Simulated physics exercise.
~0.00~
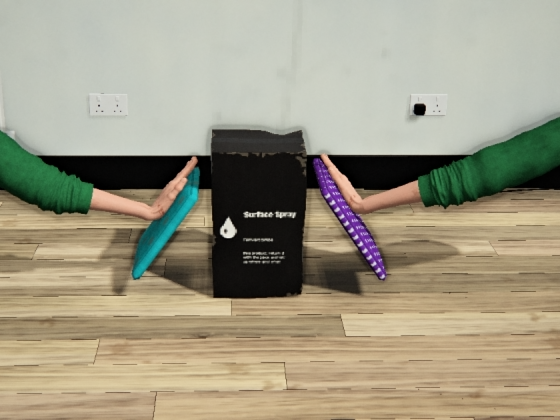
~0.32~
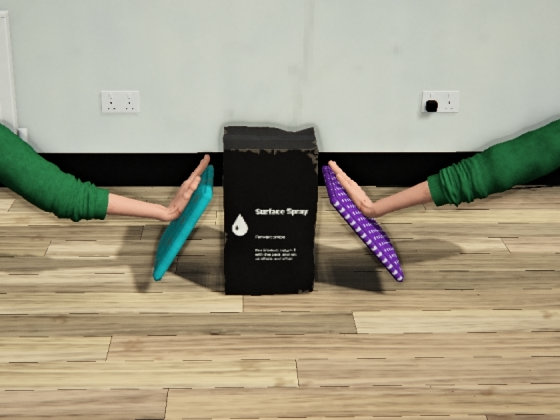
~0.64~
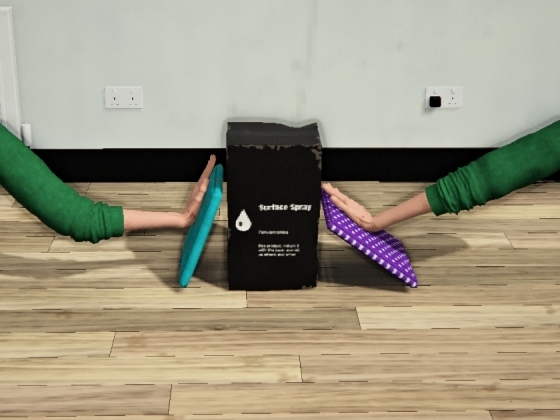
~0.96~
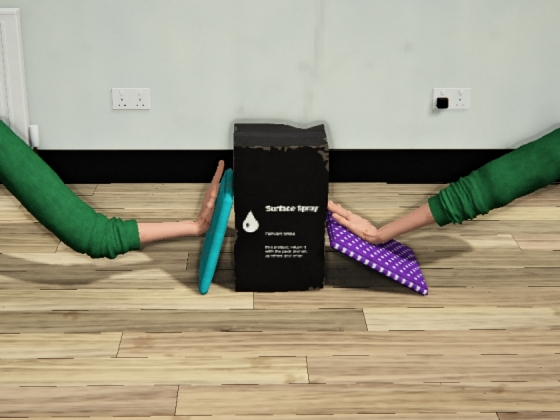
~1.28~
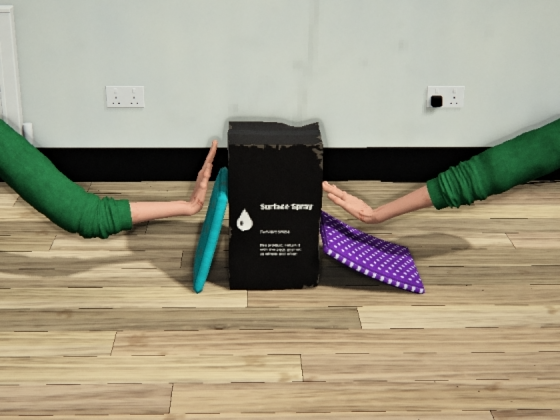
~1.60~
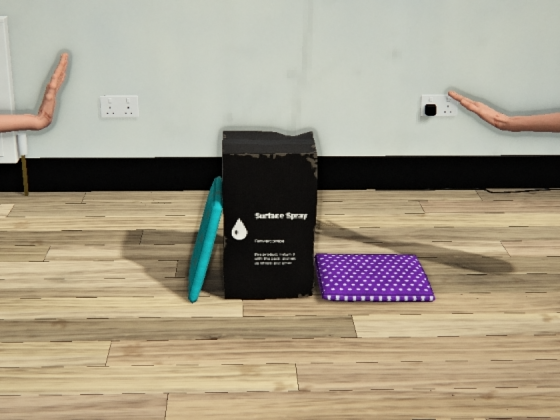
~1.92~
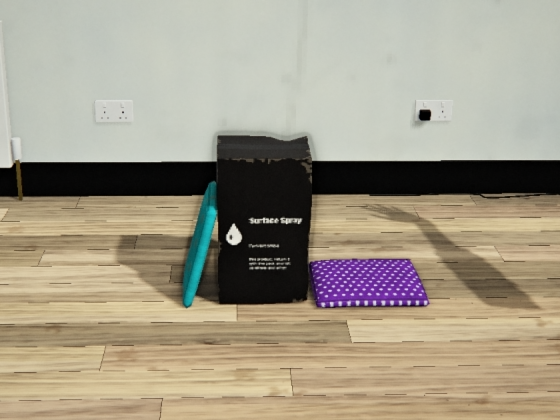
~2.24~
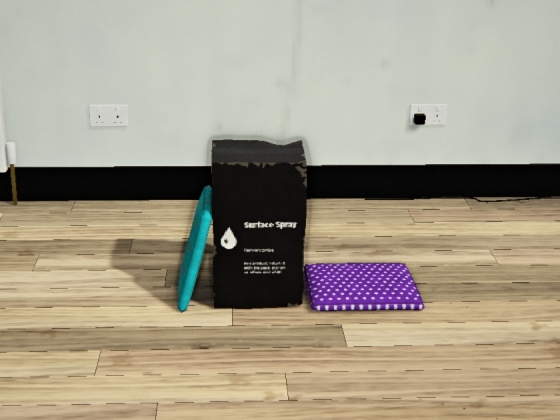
Two hands in green sleeves reach in from either side of a room with a pale wall and wooden floor, seen from the front by a gently swaying camera. They hold a turquoise seat pad on the left and a purple, dotted seat pad on the right of an upright black box. The left hand tilts its pad upright against the box, while the purple pad sinks lower on its side. Both hands let go and draw back out of view. The purple pad slips down flat onto the floor, while the turquoise one stays leaning against the box, which remains standing.
